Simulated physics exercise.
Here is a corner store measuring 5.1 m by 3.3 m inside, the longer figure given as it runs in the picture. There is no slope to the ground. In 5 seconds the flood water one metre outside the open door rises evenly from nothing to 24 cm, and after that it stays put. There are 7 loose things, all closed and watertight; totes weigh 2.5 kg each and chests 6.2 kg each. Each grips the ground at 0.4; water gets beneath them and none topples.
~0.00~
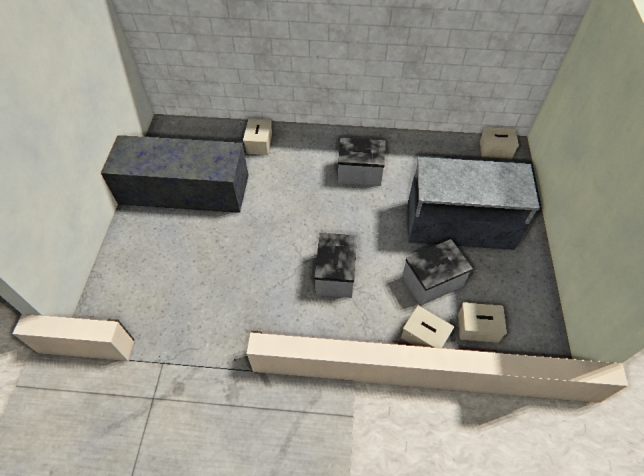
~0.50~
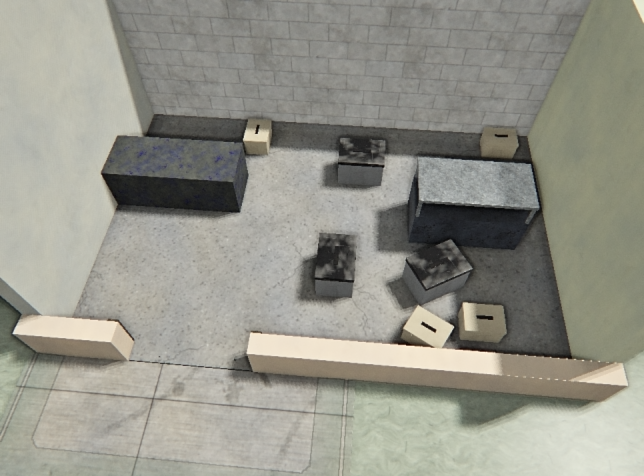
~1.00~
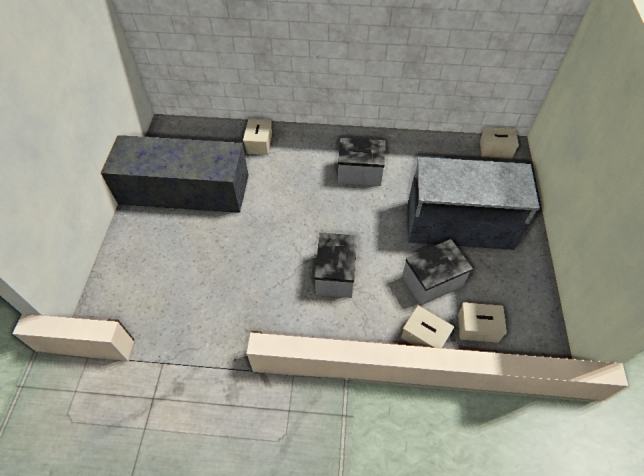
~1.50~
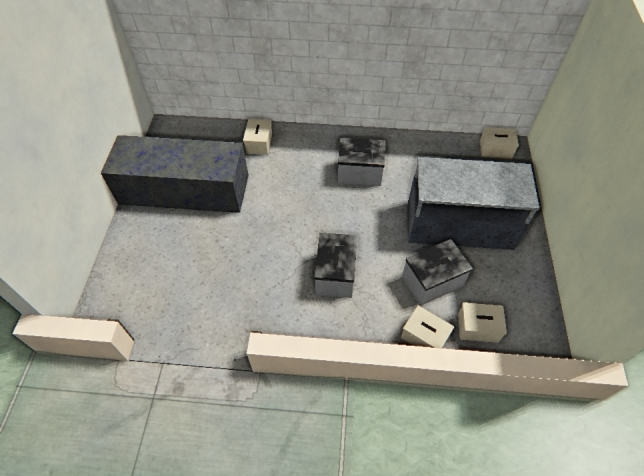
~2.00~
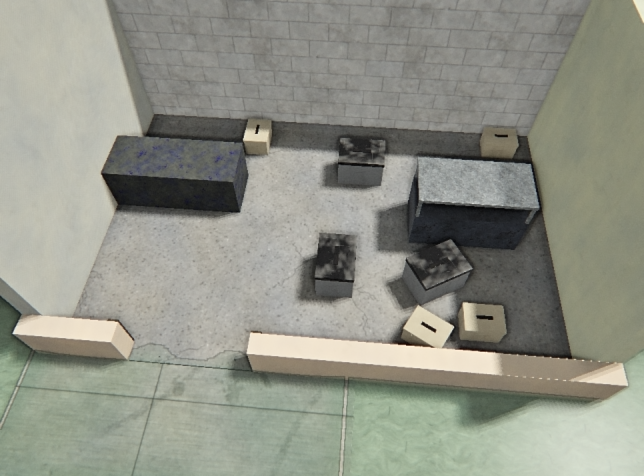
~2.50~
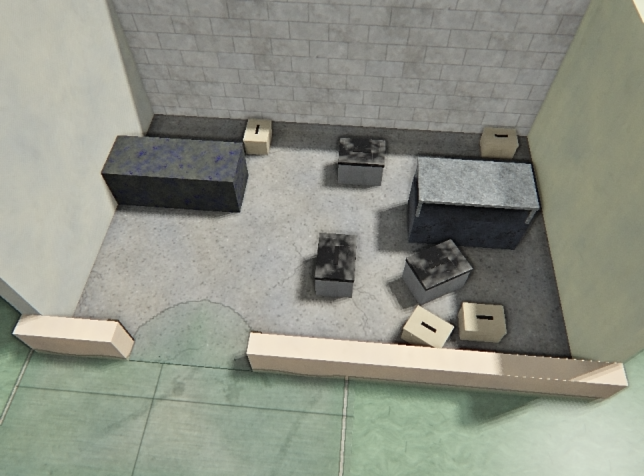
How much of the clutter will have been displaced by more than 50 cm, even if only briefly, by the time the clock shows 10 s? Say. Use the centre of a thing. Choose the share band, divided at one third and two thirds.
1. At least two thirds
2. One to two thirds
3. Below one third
Answer: 2.
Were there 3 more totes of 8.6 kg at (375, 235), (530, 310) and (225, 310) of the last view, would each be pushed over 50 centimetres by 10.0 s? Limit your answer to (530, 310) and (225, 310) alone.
Taking them in order, the first is below the threshold and the second is above the threshold.
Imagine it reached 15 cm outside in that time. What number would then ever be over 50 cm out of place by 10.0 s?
That would make 2 of them.
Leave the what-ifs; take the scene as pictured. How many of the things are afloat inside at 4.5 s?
Count at that moment: 0.
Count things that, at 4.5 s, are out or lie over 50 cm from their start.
0 in all.
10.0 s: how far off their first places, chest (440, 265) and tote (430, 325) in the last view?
Respectively 30 and 10 cm.
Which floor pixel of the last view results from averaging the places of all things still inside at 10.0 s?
I'd say about (413, 255) in the last view.
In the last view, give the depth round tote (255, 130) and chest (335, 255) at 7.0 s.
Roughly 3 and 2 cm.
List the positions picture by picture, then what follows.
A tote at (501, 136), on the bottom; a tote at (257, 130), on the bottom; 0.0 m2 under water; 0 of 7 have shifted, in the first frame.
A tote at (501, 136), on the bottom; a tote at (257, 130) rests on the ground; 0.0 m2 under water; 0 of 7 have shifted, in the second frame.
A tote at (501, 136) rests on the ground; a tote at (257, 130) rests on the ground; 0.0 m2 under water; 0 of 7 have shifted, in the third frame.
A tote at (501, 136) rests on the ground; a tote at (257, 130), on the bottom; water covers 0.0 m2; 0 of 7 have shifted, in the fourth frame.
A tote at (501, 136) rests on the ground; a tote at (257, 130), on the bottom; 0.0 m2 under water; 0 of 7 have shifted, in the fifth frame.
A tote at (501, 136) rests on the ground; a tote at (257, 130) rests on the ground; 0.4 m2 under water; 0 of 7 have shifted, in the sixth frame.
After 3.5 s 0 of 7 are over 50 cm from their spots; 0 afloat.
After 4.5 s 0 of 7 are over 50 cm from their spots; 0 afloat.
After 7.0 s 1 of 7 are over 50 cm from their spots; 1 afloat.
After 10.0 s 4 of 7 are over 50 cm from their spots, and 4 have been at some point; 4 afloat.
